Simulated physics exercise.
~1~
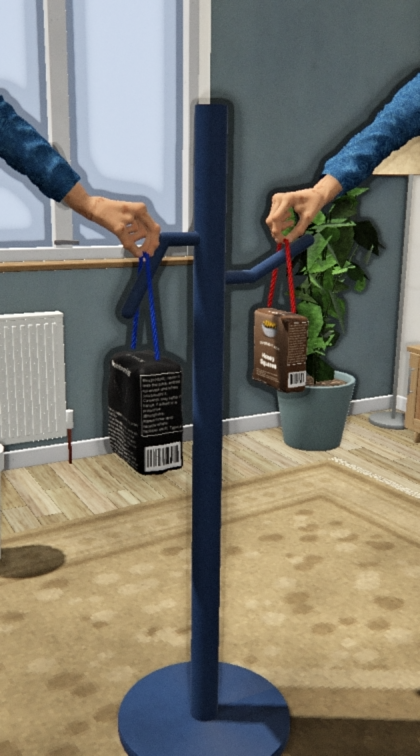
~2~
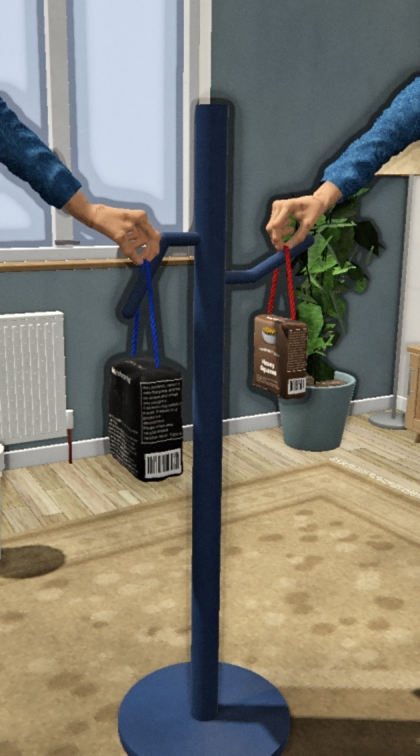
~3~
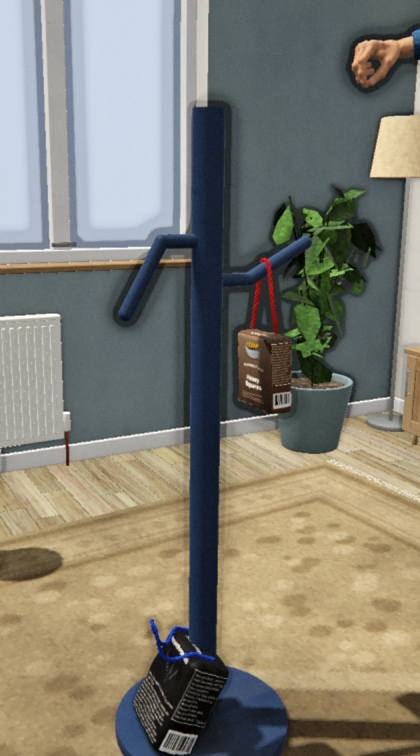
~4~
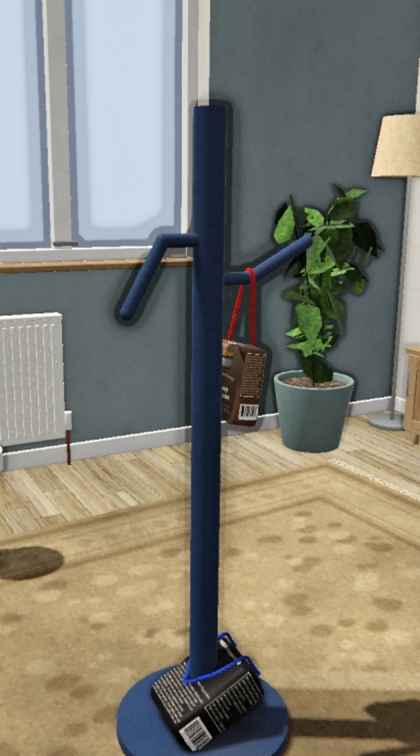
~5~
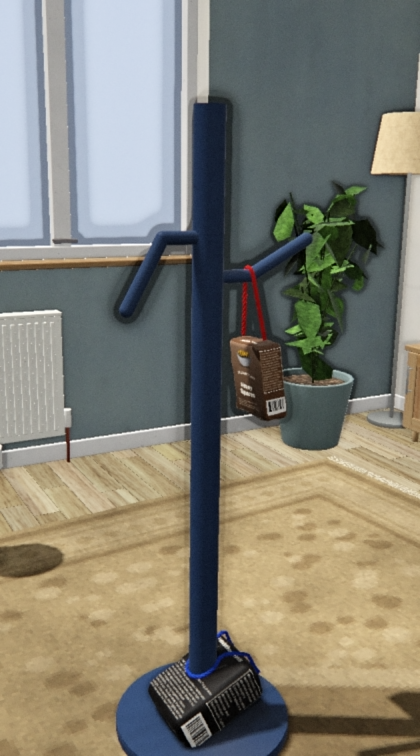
A black sack drops to the stand's base after hands release it, while a brown pouch hangs swaying.
